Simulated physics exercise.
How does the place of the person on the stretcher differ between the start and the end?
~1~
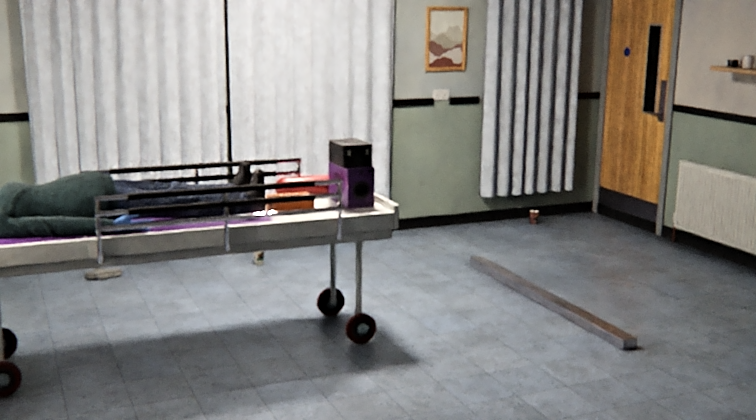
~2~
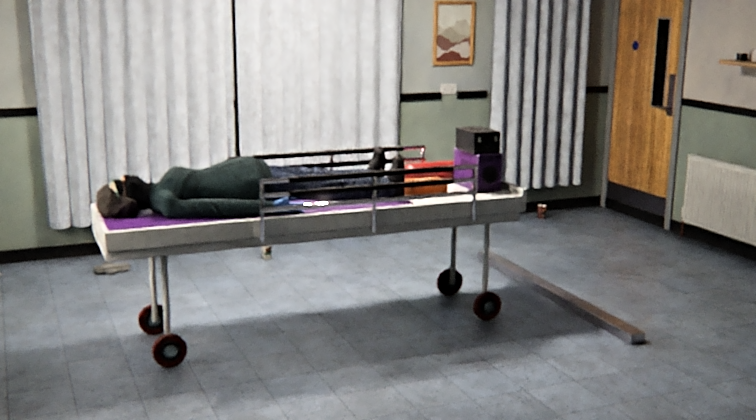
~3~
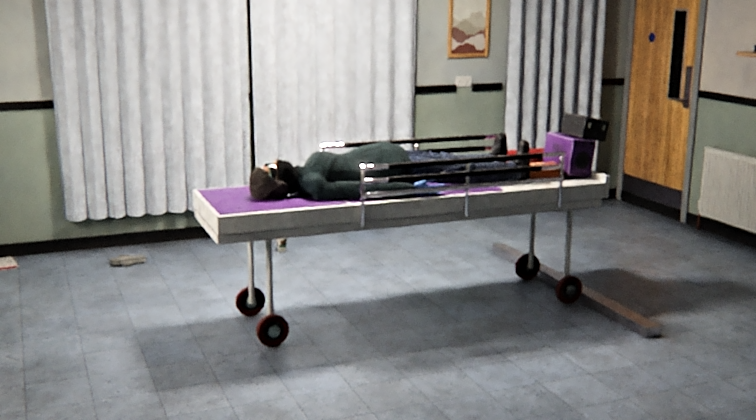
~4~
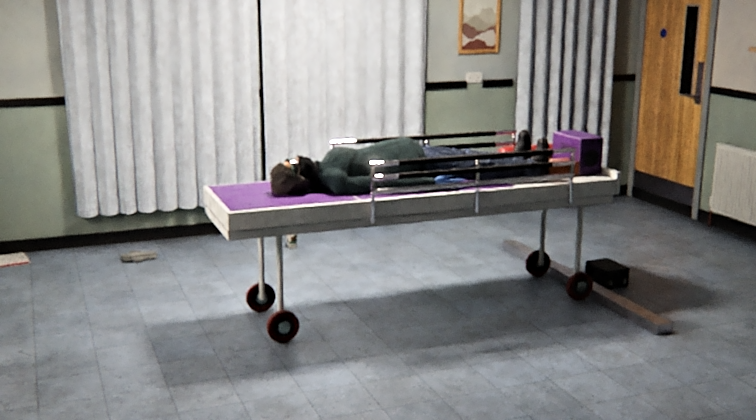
At the start the person was over at the left side, with the head out of view. By the end they had moved right to around the middle of the view, with the head showing.
